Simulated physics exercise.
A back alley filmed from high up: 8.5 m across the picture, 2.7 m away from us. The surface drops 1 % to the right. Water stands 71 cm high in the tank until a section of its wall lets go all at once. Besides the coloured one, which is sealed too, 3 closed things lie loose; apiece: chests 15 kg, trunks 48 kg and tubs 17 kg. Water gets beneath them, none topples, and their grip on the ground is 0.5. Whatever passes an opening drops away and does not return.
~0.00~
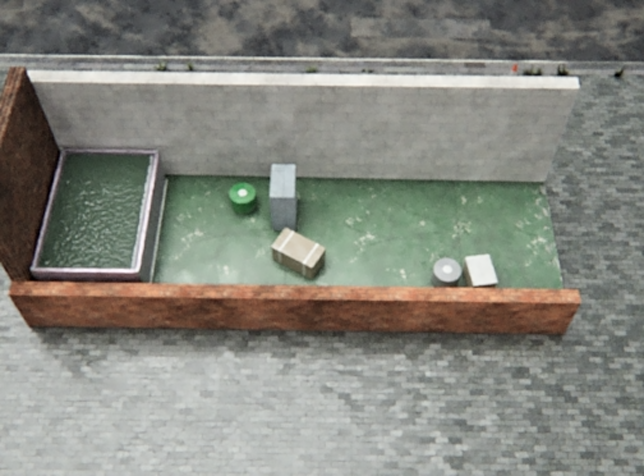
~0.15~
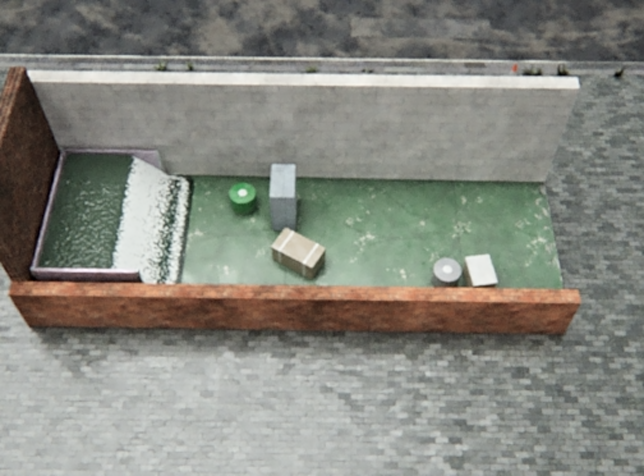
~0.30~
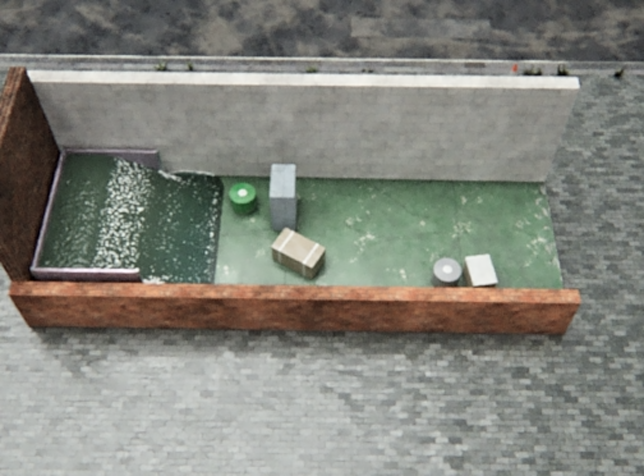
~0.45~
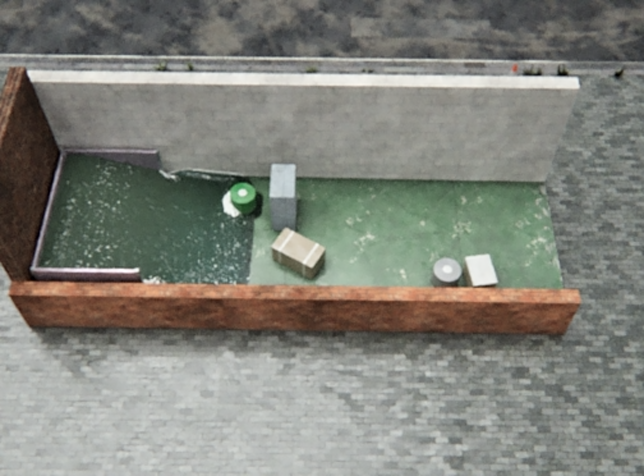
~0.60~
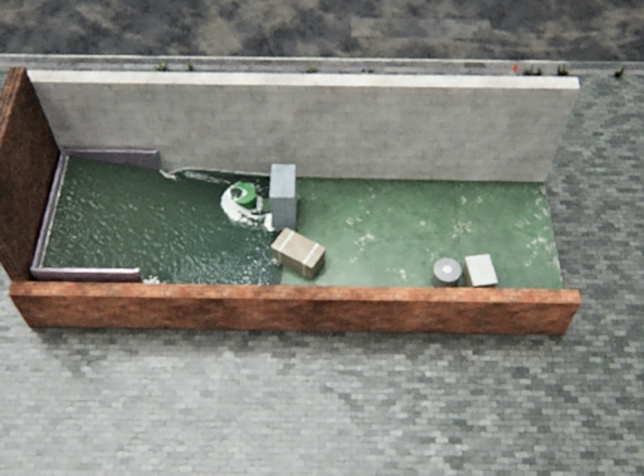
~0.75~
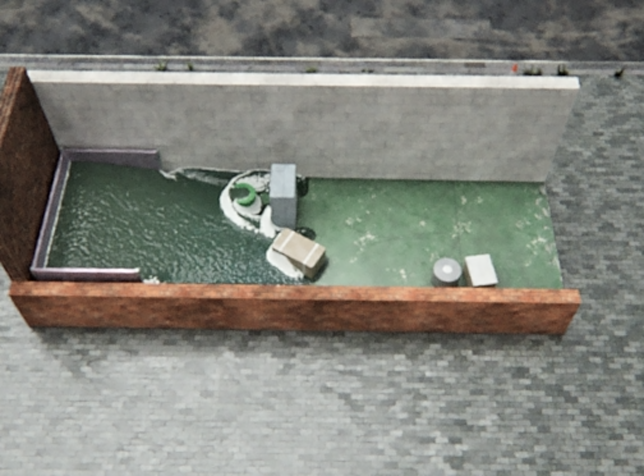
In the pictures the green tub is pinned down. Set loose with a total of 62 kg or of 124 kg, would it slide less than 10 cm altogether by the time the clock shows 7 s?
For it, only the larger load is enough.
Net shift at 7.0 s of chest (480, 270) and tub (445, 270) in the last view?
In turn: Gone out, gone out.
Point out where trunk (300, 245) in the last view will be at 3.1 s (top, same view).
Near (545, 196).
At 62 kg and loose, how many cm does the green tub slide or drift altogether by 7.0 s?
Some 140 cm in all.
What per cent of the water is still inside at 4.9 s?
About 56 per cent.
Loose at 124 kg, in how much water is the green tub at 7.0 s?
Roughly 6 cm.
After 1.4 s the green tub would be 32 cm from its start with 62 kg and 0 cm from its start with 124 kg; 23 cm of water round it then.
After 3.1 s the green tub would be 119 cm from its start with 62 kg and 0 cm from its start with 124 kg; 16 cm of water round it then.
After 4.9 s the green tub would be 120 cm from its start with 62 kg and 0 cm from its start with 124 kg; 8 cm of water round it then.
After 7.0 s the green tub would be 120 cm from its start with 62 kg and 0 cm from its start with 124 kg; 6 cm of water round it then.
